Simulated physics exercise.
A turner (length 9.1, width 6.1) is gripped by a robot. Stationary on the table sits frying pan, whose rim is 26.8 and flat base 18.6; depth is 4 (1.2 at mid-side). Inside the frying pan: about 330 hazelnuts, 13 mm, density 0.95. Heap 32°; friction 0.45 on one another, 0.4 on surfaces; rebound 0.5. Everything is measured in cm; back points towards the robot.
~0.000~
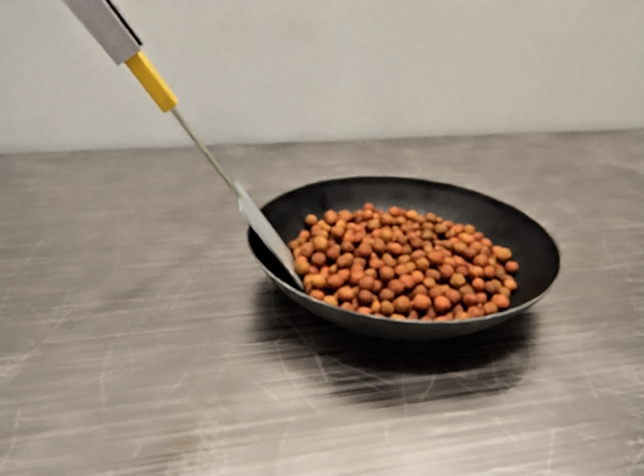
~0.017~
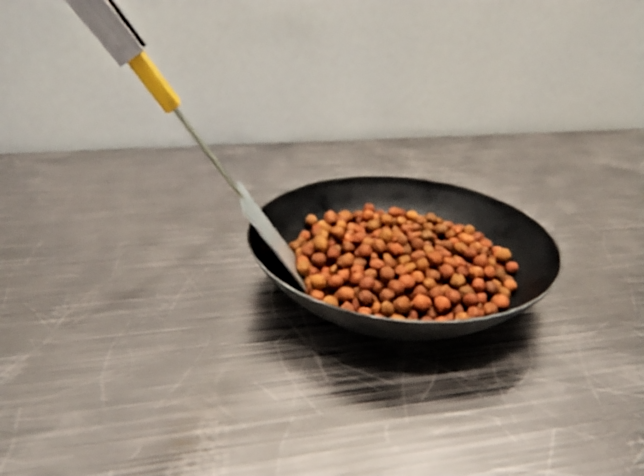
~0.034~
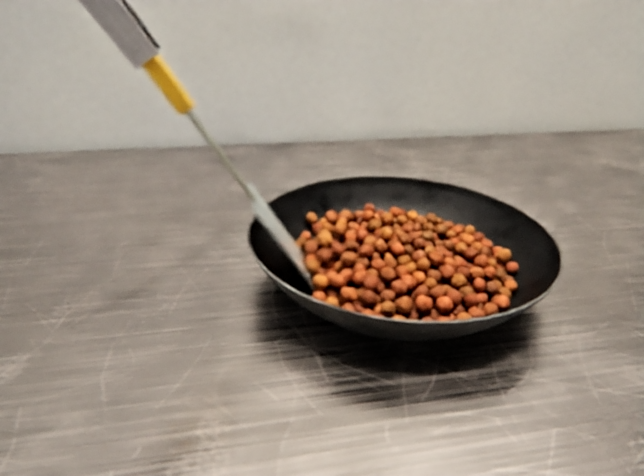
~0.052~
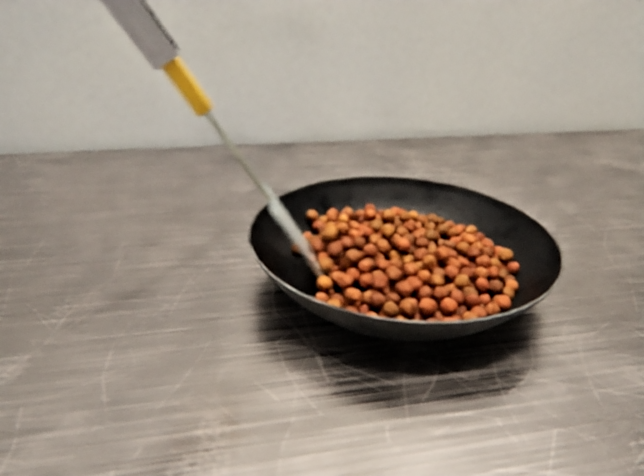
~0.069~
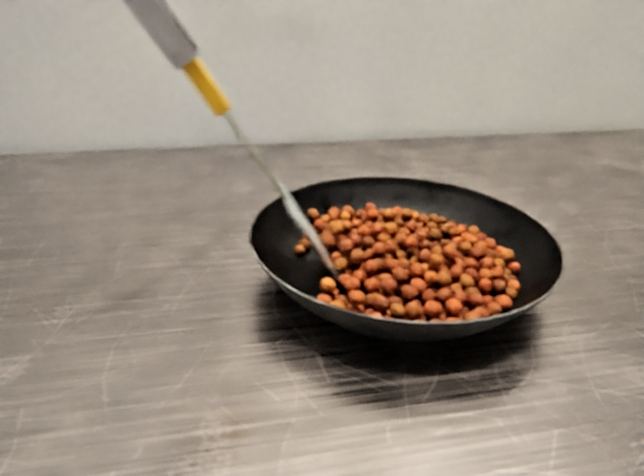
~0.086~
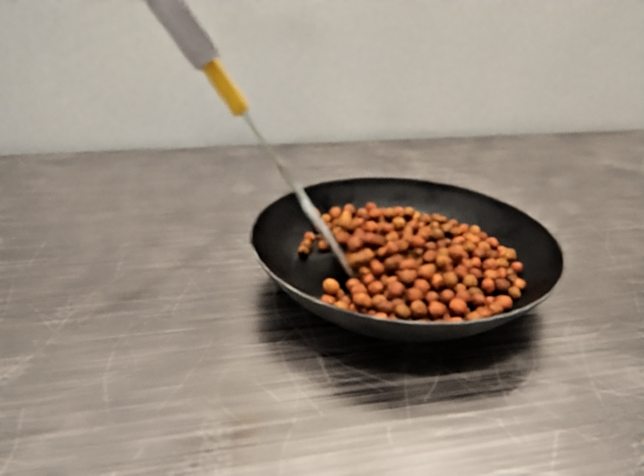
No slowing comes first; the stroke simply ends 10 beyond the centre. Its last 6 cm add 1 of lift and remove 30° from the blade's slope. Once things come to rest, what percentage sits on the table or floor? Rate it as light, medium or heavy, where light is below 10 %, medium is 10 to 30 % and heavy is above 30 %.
Rating: Light.
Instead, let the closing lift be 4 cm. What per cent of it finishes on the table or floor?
I'd reckon around 15 per cent.
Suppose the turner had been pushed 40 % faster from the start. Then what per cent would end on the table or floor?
The share on the table or floor would be about 15 percent.
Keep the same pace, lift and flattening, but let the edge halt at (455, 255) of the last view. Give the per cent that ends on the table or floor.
Roughly 0 per cent, I'd say.
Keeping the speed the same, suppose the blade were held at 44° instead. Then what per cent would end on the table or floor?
About 5 per cent.
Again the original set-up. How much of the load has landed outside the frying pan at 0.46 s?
About 5 per cent.
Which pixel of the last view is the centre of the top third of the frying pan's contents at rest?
Roughly (492, 230).
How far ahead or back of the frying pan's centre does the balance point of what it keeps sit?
Roughly 4.0 cm ahead of the centre.
After 0.16 s, sloping 58°, highest piece 5 above the table; 330 in the frying pan.
After 0.23 s, sloping 48°, highest piece 5 above the table; 330 in the frying pan.
After 0.46 s, sloping 28°, highest piece 5 above the table; 313 in the frying pan, 15 on the table or floor, 2 on the blade or in flight.
After 1.51 s, sloping 28°, highest piece 5 above the table; 312 in the frying pan, 18 on the table or floor.
At rest, 312 in the frying pan, 18 on the table or floor. That is 5 % on the table or floor.
